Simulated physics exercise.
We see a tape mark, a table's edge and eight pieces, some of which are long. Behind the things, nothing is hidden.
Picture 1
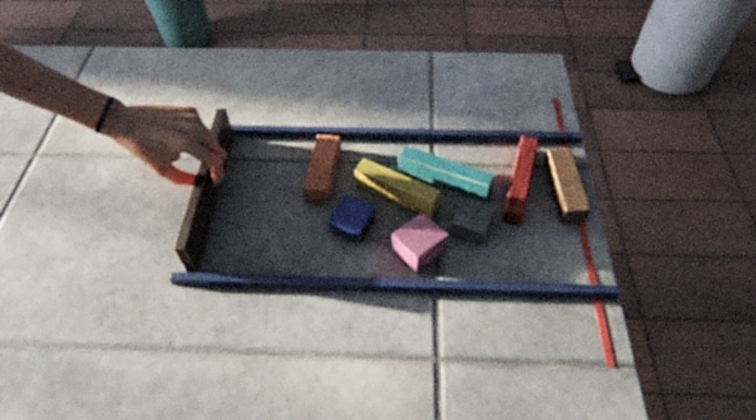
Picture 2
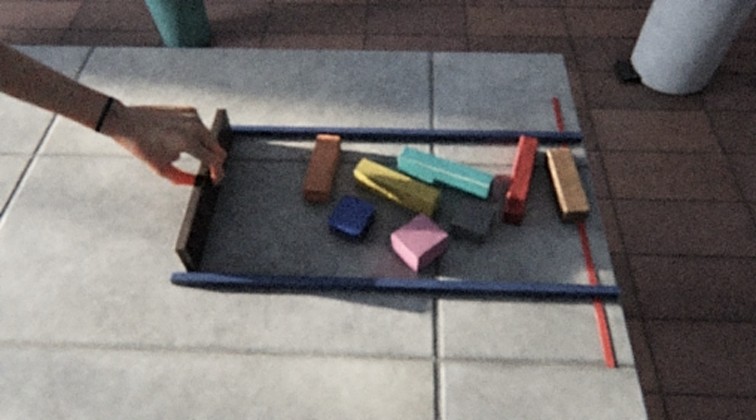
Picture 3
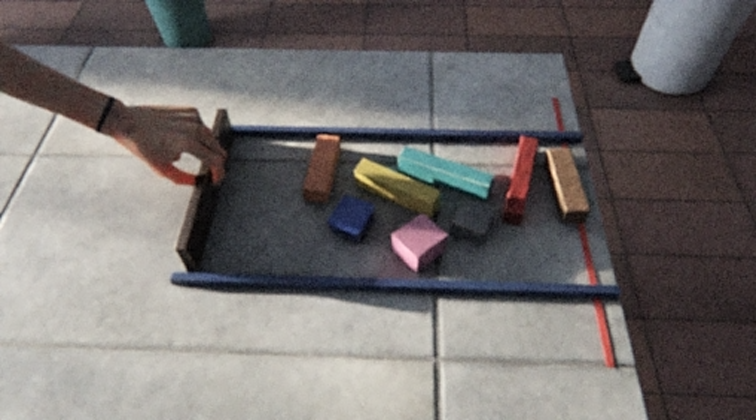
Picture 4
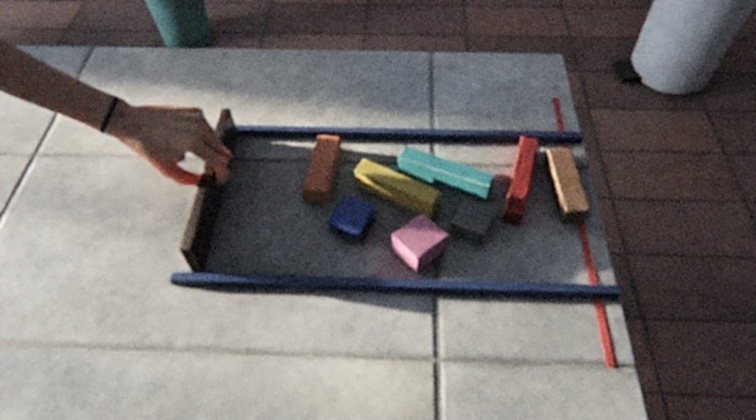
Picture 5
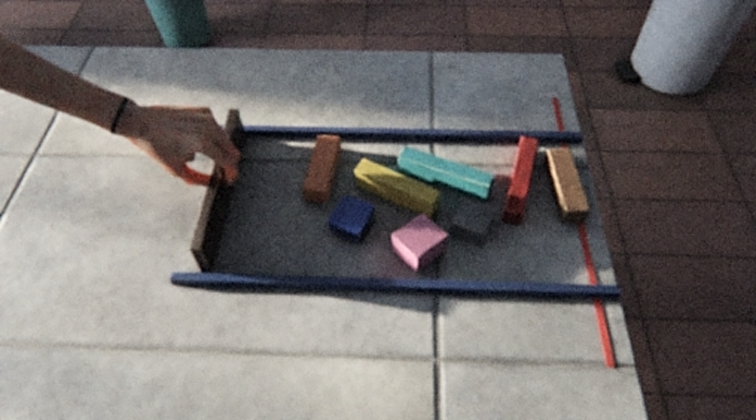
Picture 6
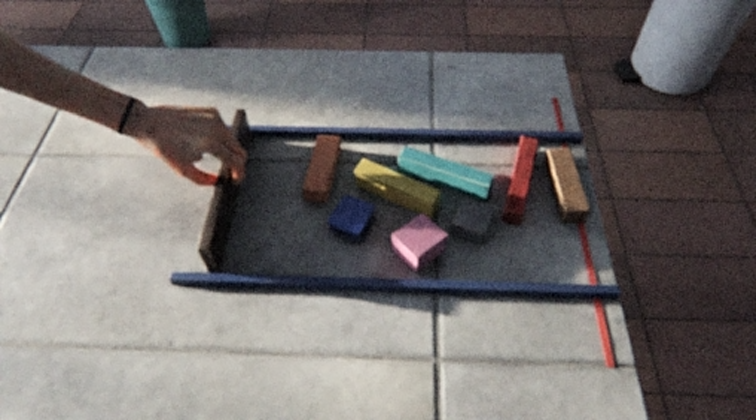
A person's hand reaches in from the left and grips a dark upright board on a pale tiled surface, seen from above at an angle, with brick paving behind. Between two blue rails lie brown, blue, yellow, turquoise, pink, grey, red and tan pieces, near a thin red line at right. The hand holds almost still, then slides the board slightly right, while the pieces and camera stay still.
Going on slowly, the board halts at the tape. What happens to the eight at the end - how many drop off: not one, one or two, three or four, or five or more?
So the push knocks five or more off, going by the tape.
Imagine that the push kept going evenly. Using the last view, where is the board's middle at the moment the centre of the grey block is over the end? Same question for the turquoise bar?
The middle is at (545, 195) when it's the grey block, and at (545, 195) when it's the turquoise bar.
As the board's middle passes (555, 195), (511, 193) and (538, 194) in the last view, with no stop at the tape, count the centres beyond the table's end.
The counts would come out as 4, 1 and 2.
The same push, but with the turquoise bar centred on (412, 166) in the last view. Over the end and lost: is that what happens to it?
I reckon from there it drops down.
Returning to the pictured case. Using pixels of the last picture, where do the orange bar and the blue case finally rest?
Final pixels, roughly: (585, 172) for the first, (600, 219) for the other.
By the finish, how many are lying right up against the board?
Contact count: 3.
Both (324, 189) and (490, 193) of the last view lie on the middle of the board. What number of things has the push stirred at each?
1 at one spot and 8 at the other.
Soon after, none off yet; brown bar at rest near (566, 185); red stick at rest near (521, 179); grey block displaced about its own width near (493, 231).
In the end, the number that fall off is five or more; gone, yellow bar, turquoise bar, grey block, red stick and brown bar.
